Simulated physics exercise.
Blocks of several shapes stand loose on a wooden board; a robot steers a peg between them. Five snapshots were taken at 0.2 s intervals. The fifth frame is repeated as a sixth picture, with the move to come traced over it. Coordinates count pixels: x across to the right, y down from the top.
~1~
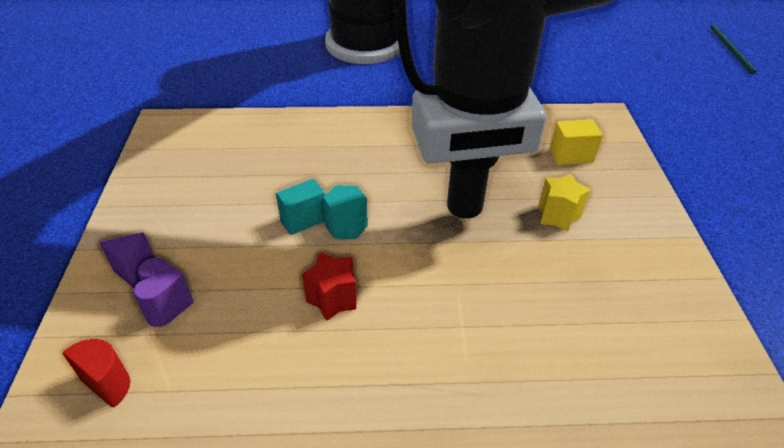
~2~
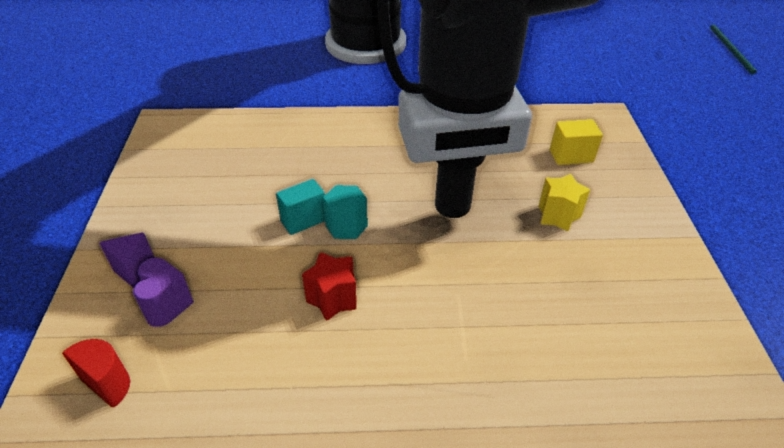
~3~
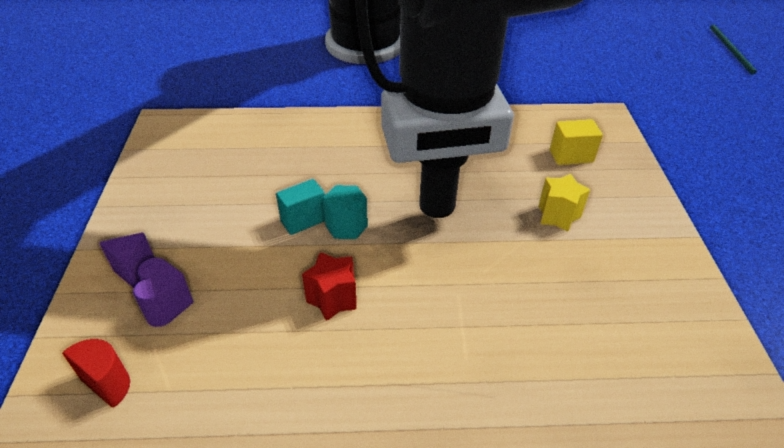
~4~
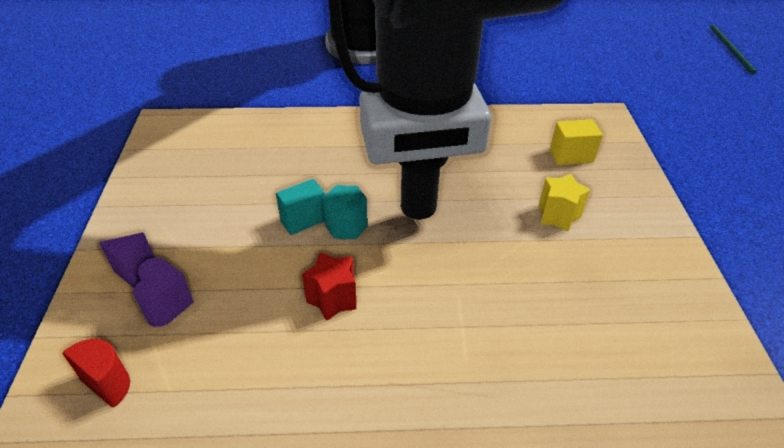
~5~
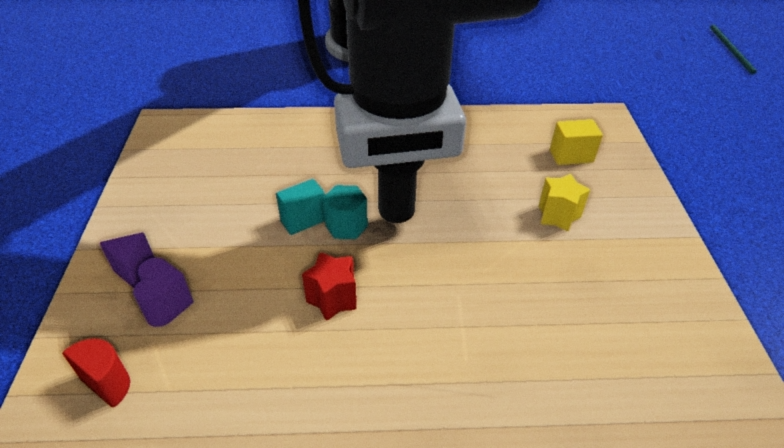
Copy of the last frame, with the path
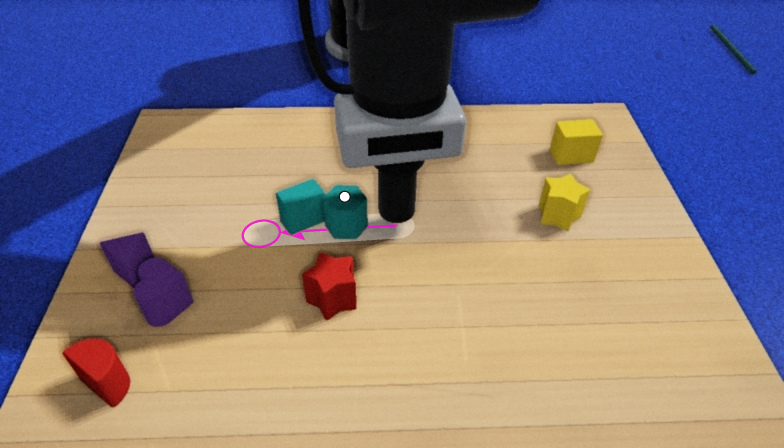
Robot arm sliding its black peg left across a wooden board, from near the yellow blocks to beside the turquoise ones.
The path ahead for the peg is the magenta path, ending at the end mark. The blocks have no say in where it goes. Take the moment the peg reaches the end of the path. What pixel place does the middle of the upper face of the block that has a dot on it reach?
It will likely be found at (235, 184).
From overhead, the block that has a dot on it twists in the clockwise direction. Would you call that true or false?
The claim holds.
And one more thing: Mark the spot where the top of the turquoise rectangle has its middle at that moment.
I expect it at (230, 164).
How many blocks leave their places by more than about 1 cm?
Most likely two.
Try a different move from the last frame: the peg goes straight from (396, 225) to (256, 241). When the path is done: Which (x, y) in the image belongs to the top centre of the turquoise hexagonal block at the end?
It comes to (245, 187).
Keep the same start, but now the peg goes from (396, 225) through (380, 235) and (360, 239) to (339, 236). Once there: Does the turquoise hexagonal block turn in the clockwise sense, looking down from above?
Yes, it checks out.
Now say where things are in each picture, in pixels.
Lower end of the peg at (465, 208), tops of blocks, turquoise rectangle at (300, 191), red star at (331, 270), turquoise hexagonal block at (345, 197), in the first picture.
Peg at (453, 207), blocks as before, in the second picture.
Peg at (437, 207), blocks as before, in the third picture.
Peg at (418, 209), blocks as before, in the fourth picture.
Peg at (397, 212), turquoise rectangle at (300, 191), red star at (331, 270), turquoise hexagonal block at (345, 197), in the fifth picture.
The drawn path runs in a line from (396, 225) to (261, 233); the dot is on the turquoise hexagonal block.
What follows on the original path. One third of the way, peg at (350, 215); turquoise rectangle at (277, 186), turned 35° anticlockwise; turquoise hexagonal block at (310, 193), turned 20° clockwise.
Two thirds of the way, peg at (303, 218); turquoise rectangle at (247, 175), turned 30° anticlockwise; turquoise hexagonal block at (270, 189), turned 55° clockwise.
At the end, peg at (259, 220); turquoise rectangle at (230, 164); red star not moved; turquoise hexagonal block at (234, 184), turned 90° clockwise.
